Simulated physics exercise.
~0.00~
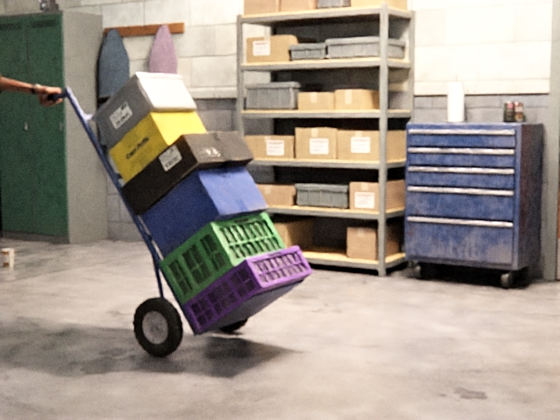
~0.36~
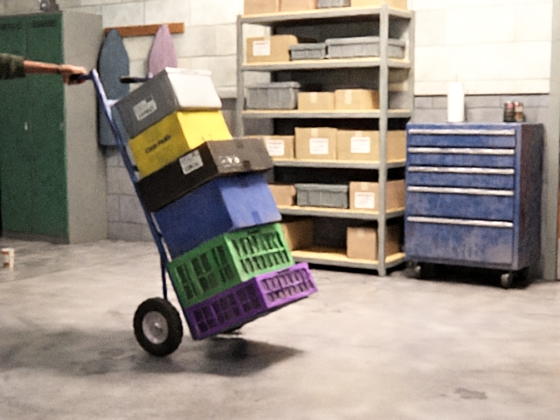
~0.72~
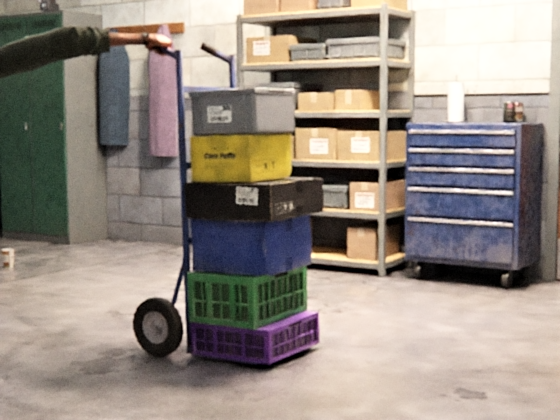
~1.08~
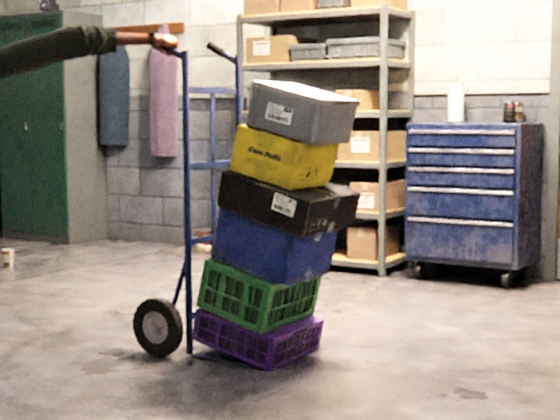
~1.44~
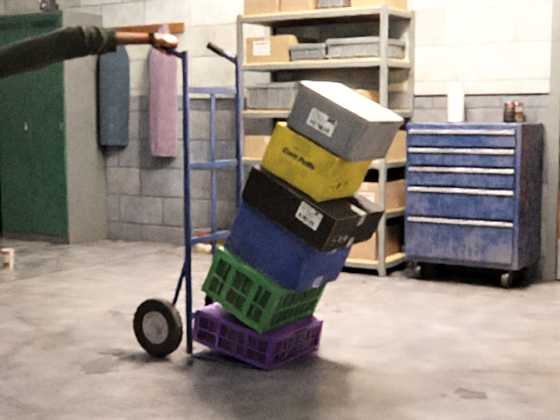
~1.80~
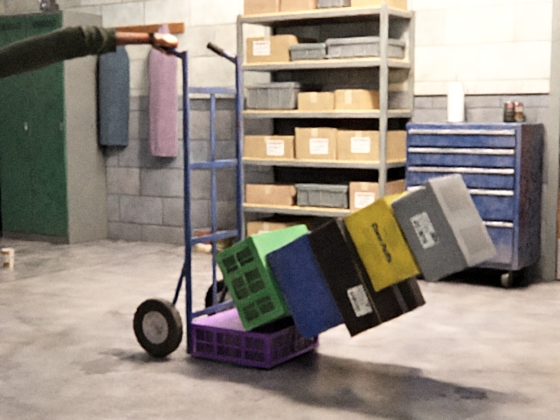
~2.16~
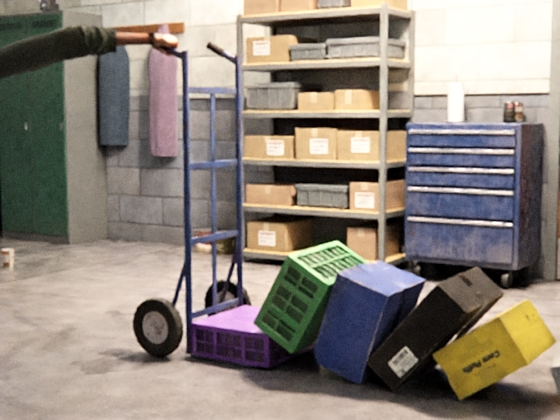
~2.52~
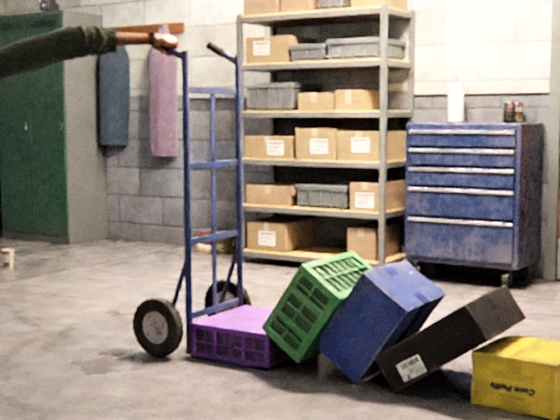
At first, an arm reaching in from the left holds a blue sack truck tilted back, with a grey tote, yellow box, black box, blue box, green crate and purple crate stacked on it. The arm swings the truck upright until its plate meets the floor. The stack then leans to the right, the upper boxes tilting farthest, and topples over. The boxes tumble to the floor in a slanting row, and the grey tote passes out of view. At the end, the truck stands upright with the purple crate on its plate, the green crate tipped over beside it.
